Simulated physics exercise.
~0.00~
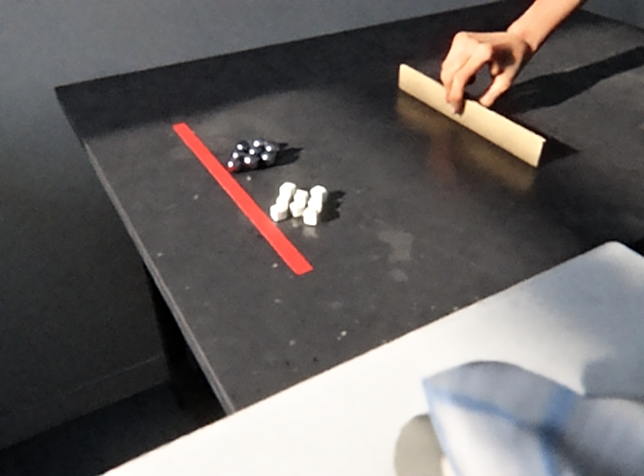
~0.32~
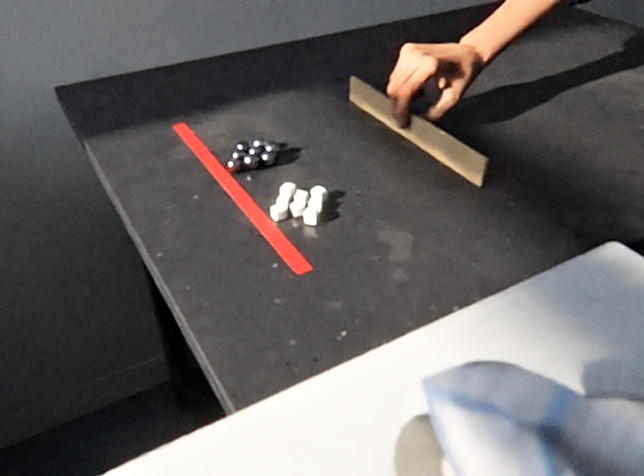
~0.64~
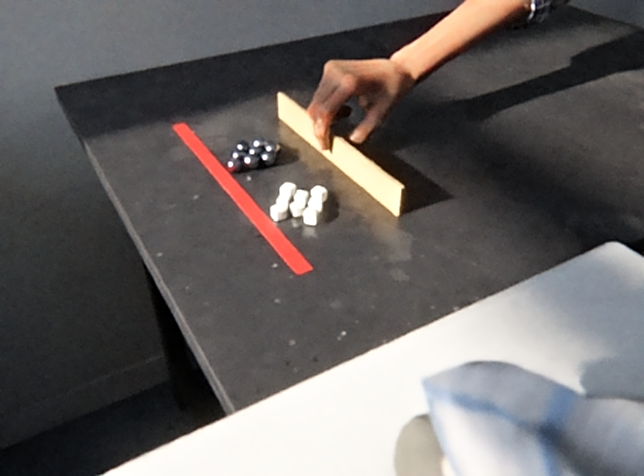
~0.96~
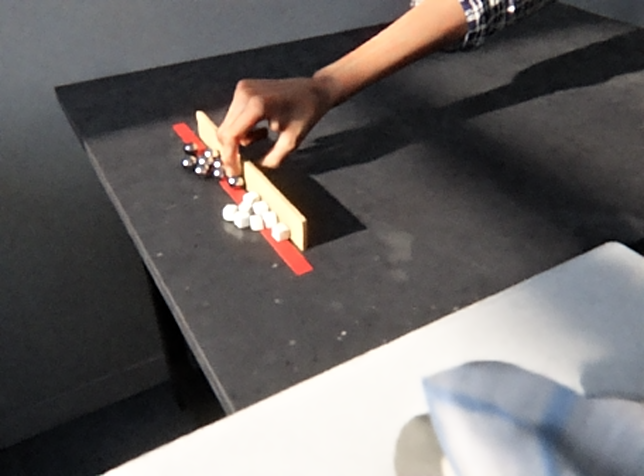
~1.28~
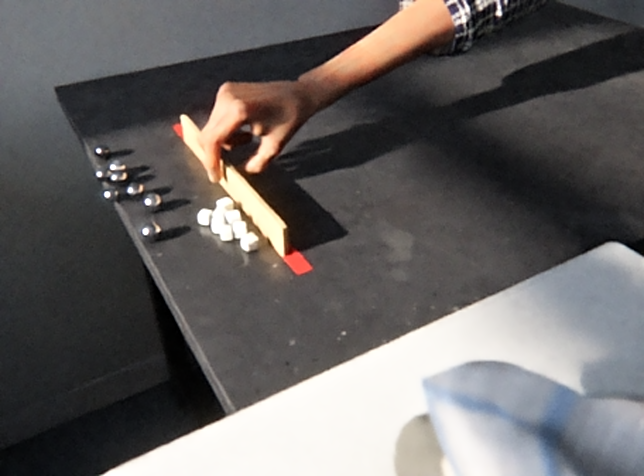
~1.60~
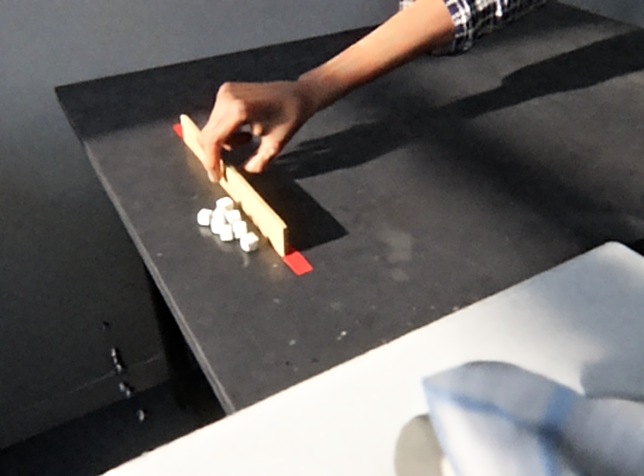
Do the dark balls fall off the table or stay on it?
The dark balls roll on after the card stops and fall over the left edge of the table. The white cubes stop short of the edge.
